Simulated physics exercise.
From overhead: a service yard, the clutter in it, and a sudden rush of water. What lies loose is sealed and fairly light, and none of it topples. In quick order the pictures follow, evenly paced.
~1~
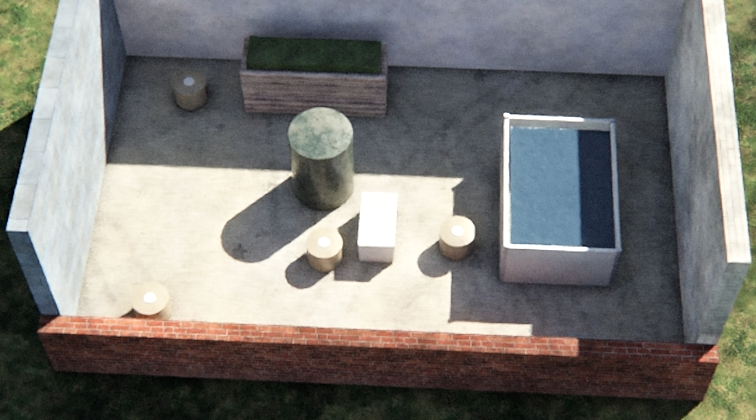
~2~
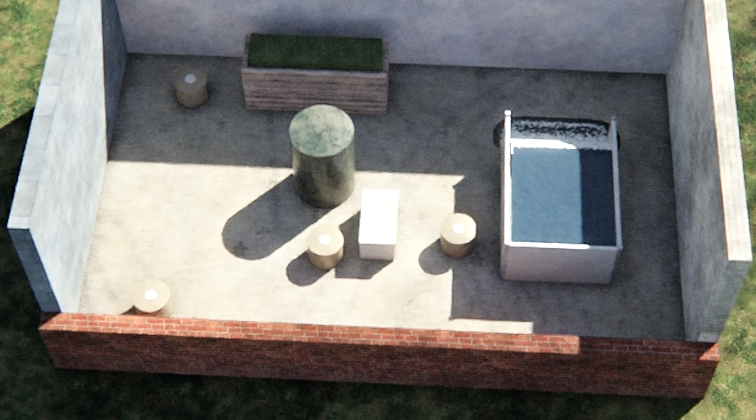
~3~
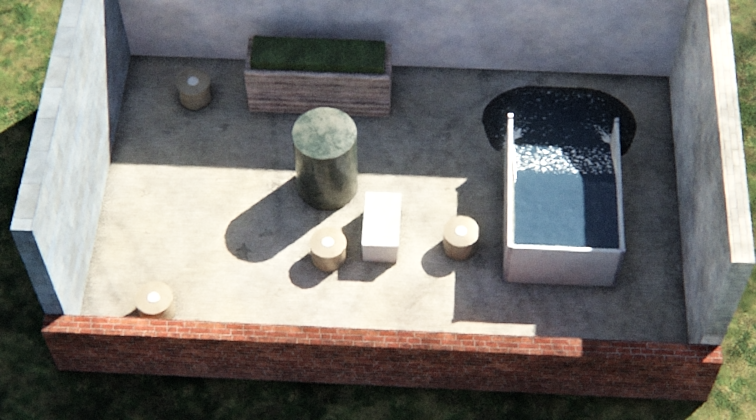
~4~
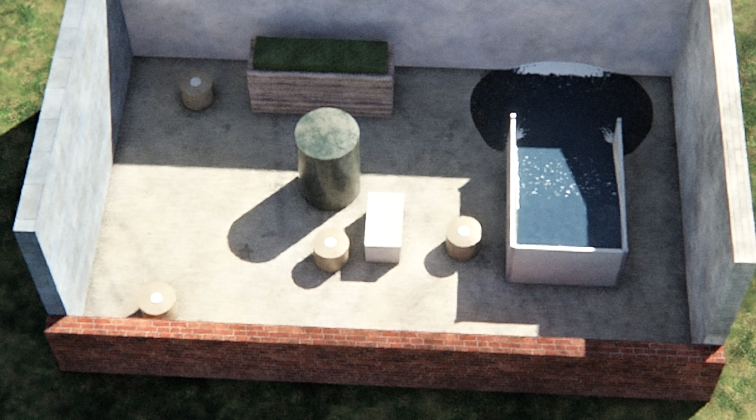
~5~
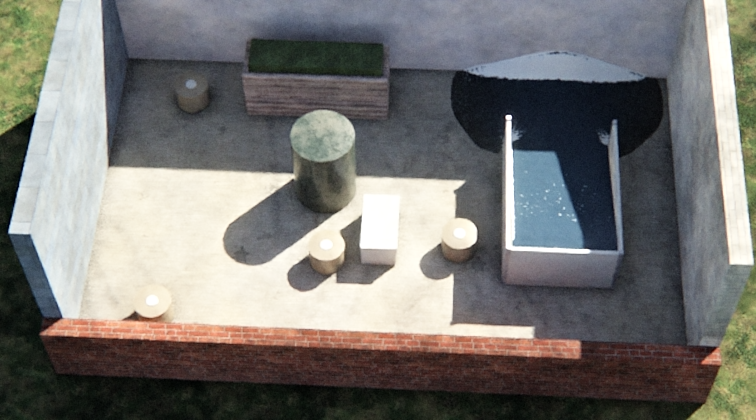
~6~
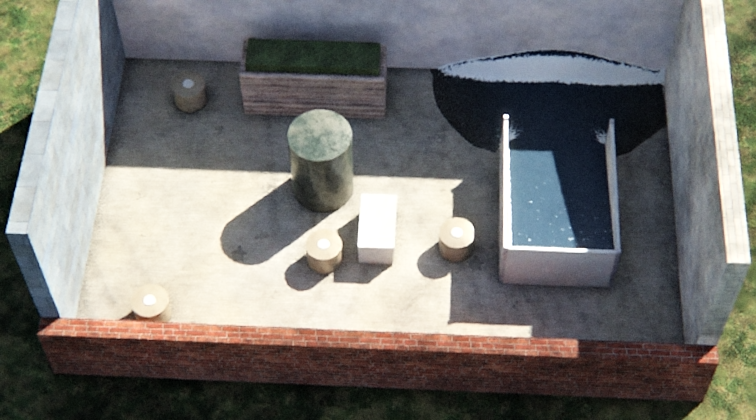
In this clip, water in a white rectangular tank at the right of a walled yard surges out through its open far end, spreading in a dark pool to the back wall, while the cylinder, planter and blocks stay still.
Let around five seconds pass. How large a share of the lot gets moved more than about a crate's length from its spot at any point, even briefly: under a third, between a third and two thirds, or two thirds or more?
Under a third.
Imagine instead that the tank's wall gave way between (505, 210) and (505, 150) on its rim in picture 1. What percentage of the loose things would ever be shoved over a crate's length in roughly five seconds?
Close to 80 in a hundred.
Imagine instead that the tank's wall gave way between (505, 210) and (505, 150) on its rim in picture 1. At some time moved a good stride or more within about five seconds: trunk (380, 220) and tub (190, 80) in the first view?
Went the distance, then fell short.
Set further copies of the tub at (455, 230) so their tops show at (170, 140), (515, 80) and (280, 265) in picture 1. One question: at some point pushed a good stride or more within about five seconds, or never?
Stays put, shoved clear, stays put.
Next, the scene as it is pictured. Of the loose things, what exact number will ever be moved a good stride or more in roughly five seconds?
1 in all.
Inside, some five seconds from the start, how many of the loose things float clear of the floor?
Result - 1.
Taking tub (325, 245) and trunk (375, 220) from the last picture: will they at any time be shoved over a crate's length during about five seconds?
Fell short, got that far.
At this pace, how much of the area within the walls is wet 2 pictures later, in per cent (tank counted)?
About 20 in a hundred.
A moment on, 0 of 5 are well off their spots; 0 afloat.
Next, 0 of 5 are well off their spots; 0 afloat.
Later, 1 of 5 are well off their spots; 1 afloat.
In the end, 1 of 5 are well off their spots, and 1 have been at some point; 1 afloat.
